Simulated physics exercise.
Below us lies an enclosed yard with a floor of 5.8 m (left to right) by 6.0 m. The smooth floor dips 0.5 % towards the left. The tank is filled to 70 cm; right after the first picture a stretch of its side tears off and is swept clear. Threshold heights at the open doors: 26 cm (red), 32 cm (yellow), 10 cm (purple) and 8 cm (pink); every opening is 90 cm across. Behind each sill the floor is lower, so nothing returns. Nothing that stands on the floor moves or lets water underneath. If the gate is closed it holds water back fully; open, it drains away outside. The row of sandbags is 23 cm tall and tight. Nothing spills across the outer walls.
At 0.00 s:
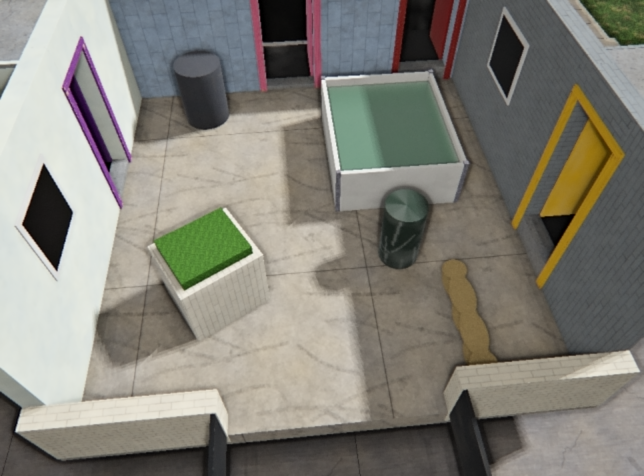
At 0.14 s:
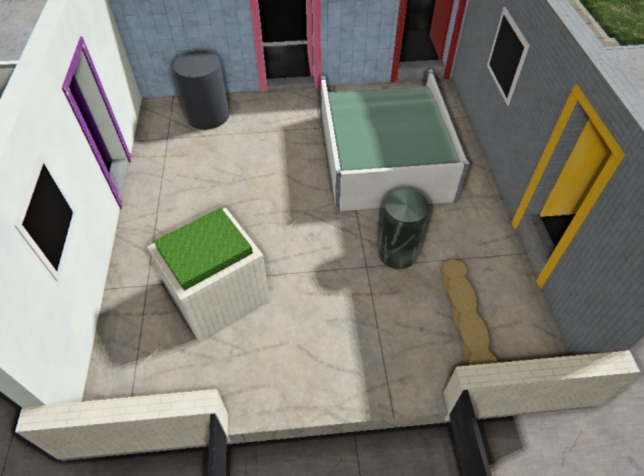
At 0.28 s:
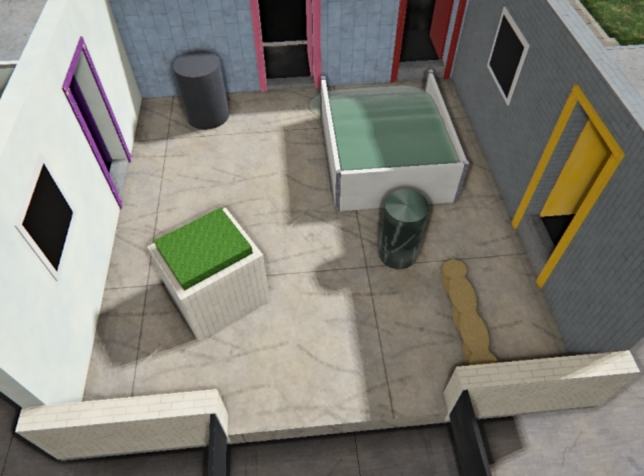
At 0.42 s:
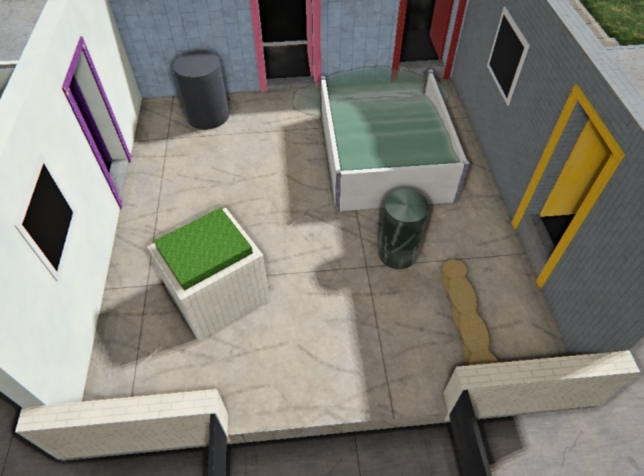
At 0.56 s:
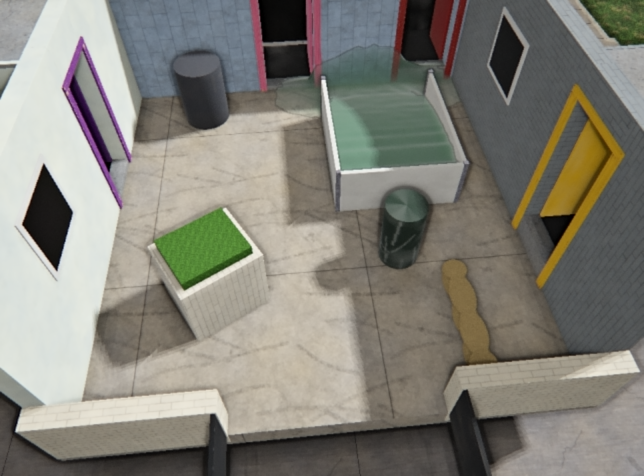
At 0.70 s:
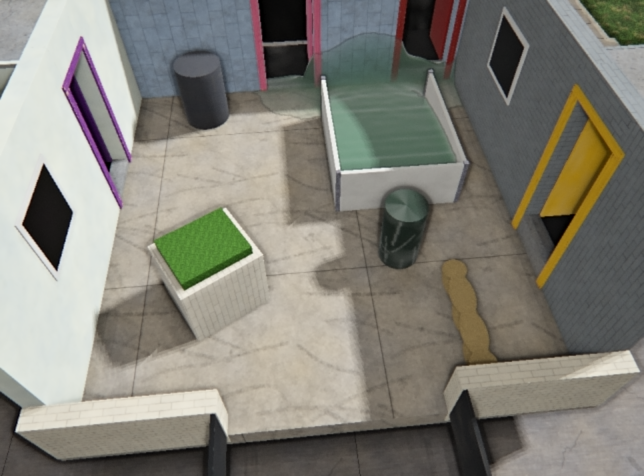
In the video, a white-walled tank of greenish water stands in an enclosed yard beside a dark green cylinder. Its far side disappears, and water pours out behind it, spreading across the floor near the red and pink doorways.
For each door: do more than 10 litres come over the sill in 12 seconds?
The water let in: At the red door it passes the limit; at the yellow door it keeps below the limit; at the purple door it keeps below the limit; at the pink door it goes over the limit.
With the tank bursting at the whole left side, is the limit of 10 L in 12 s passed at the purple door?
Against that limit: Purple past it.
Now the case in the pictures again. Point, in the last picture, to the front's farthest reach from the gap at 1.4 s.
Near (182, 99).
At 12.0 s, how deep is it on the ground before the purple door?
About 9.5 cm.
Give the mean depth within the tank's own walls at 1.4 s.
Roughly 37 cm on average.
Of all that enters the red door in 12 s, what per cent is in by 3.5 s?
Some 100 per cent by then.
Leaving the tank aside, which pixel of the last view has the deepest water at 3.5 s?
At about (495, 372).
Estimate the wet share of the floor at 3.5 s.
Near 55 per cent is wet.
After 1.4 s water covers 15 % of the floor and is deepest (56 cm) near (449, 81); red door 45 cm at the sill, 26 L in, yellow door not reached, purple door not reached, pink door 22 cm at the sill, 32 L in.
After 2.2 s water covers 30 % of the floor and is deepest (46 cm) near (449, 81); red door 41 cm at the sill, 86 L in, yellow door not reached, purple door not reached, pink door 20 cm at the sill, 87 L in.
After 3.5 s water covers 55 % of the floor and is deepest (32 cm) near (495, 372); red door 22 cm at the sill, 123 L in, yellow door 11 cm at the sill, 0 L in, purple door 4 cm at the sill, 0 L in, pink door 13 cm at the sill, 131 L in.
After 7.0 s water covers 90 % of the floor and is deepest (16 cm) near (478, 319); red door 15 cm at the sill, 124 L in, yellow door 12 cm at the sill, 0 L in, purple door 2 cm at the sill, 0 L in, pink door 9 cm at the sill, 151 L in.
After 12.0 s water covers 95 % of the floor and is deepest (10 cm) near (110, 425); red door 6 cm at the sill, 124 L in, yellow door 8 cm at the sill, 0 L in, purple door 10 cm at the sill, 1 L in, pink door 5 cm at the sill, 154 L in.
